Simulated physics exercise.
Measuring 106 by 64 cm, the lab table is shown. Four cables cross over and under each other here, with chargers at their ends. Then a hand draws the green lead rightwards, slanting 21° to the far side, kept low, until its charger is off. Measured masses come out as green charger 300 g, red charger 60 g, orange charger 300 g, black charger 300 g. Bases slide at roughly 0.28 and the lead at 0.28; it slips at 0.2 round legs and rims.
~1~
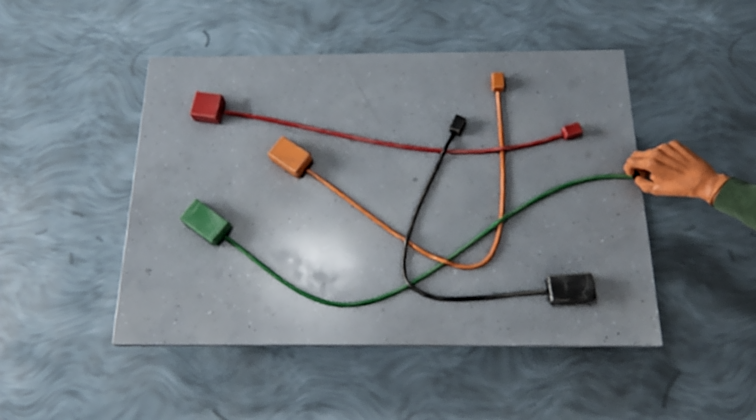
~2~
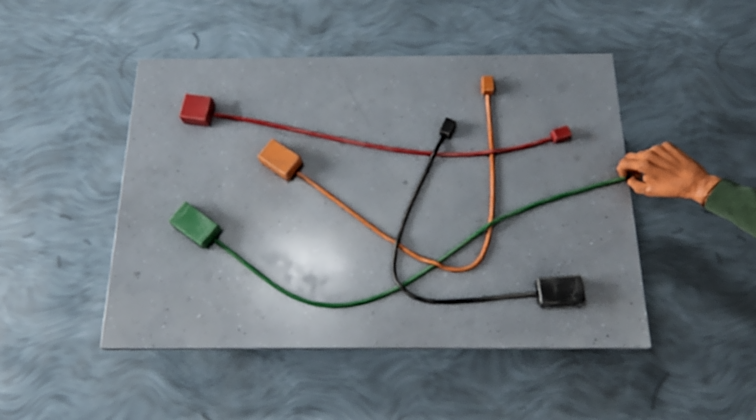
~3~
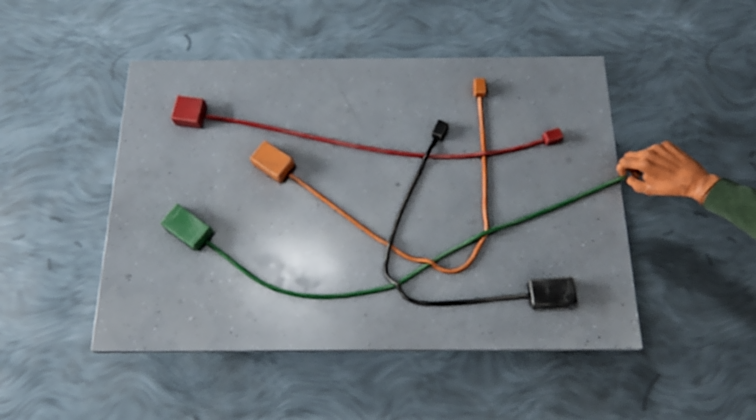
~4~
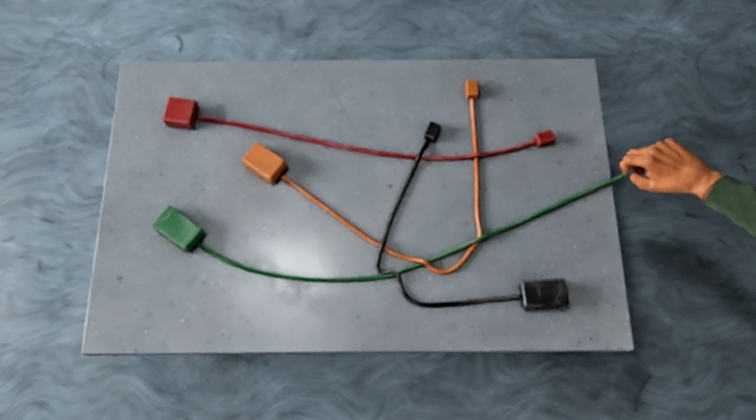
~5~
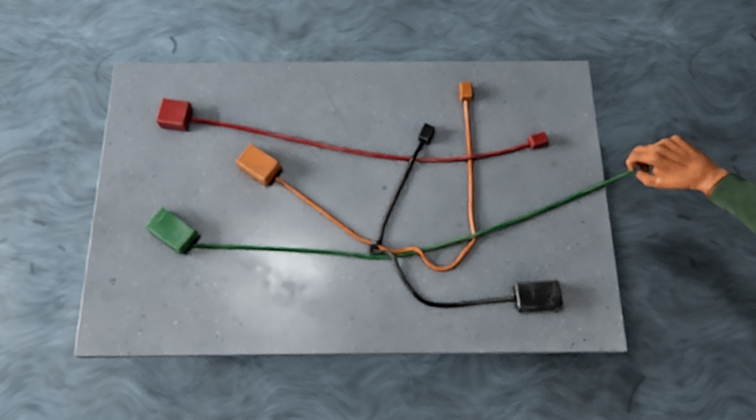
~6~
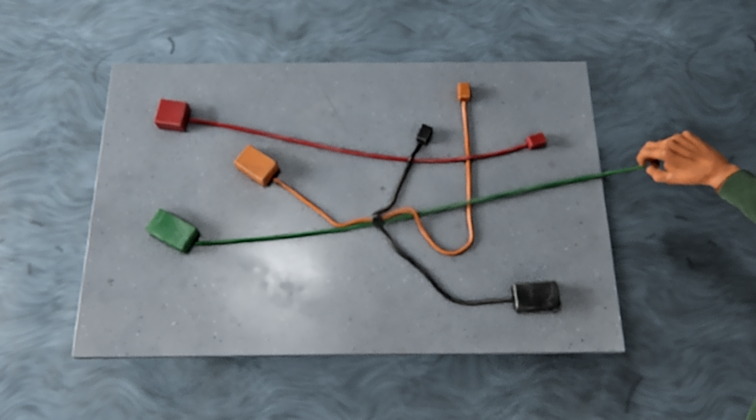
To begin with, a hand at the right edge of a gray lab table grips one end of a green cable that curves among red, orange and black ones. The hand pulls and the green cable straightens, dragging the black and orange cables into bends while the table slides slightly left in view.
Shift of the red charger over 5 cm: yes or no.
Yes.
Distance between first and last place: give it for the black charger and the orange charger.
Lab note - black charger 6 cm, orange charger 60 cm.
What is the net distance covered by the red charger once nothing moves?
Red charger 25 cm.
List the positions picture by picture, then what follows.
Red charger (206, 104); crossings (406, 247) black over orange, (408, 282) black over green, (438, 264) orange over green, (443, 153) black over red, (499, 221) green over orange, (501, 149) red over orange; green lead runs through (510, 215) (435, 269) (345, 305) (261, 265); grip (632, 176), in the first frame.
Green lead runs through (426, 271) (251, 268); grip (625, 178), in the second frame.
Green lead runs through (424, 267) (243, 270); grip (625, 177), in the third frame.
Green lead runs through (427, 262) (239, 266); grip (628, 174), in the fourth frame.
Green lead runs through (431, 248) (240, 247); grip (634, 171), in the fifth frame.
Red charger (170, 112); green lead runs through (520, 191) (430, 211) (338, 230) (243, 240); grip (645, 167), in the sixth frame.
Next, the green lead's tail end at (334, 203); green charger 28 cm off its start.
Then, the green lead's tail end at (470, 174); green charger 57 cm off its start.
After that, the green lead's tail end at (592, 133); green charger 86 cm off its start at (579, 141), black plug 14 cm off its start at (490, 123), orange plug 11 cm off its start at (509, 117).
Later, the green lead has left the top; red charger 27 cm off its start, green charger over the edge, orange charger 63 cm off its start.
At the end, the green lead has left the top; red charger 27 cm off its start at (297, 116), green charger over the edge, orange charger 65 cm off its start at (566, 136), orange plug over the edge.
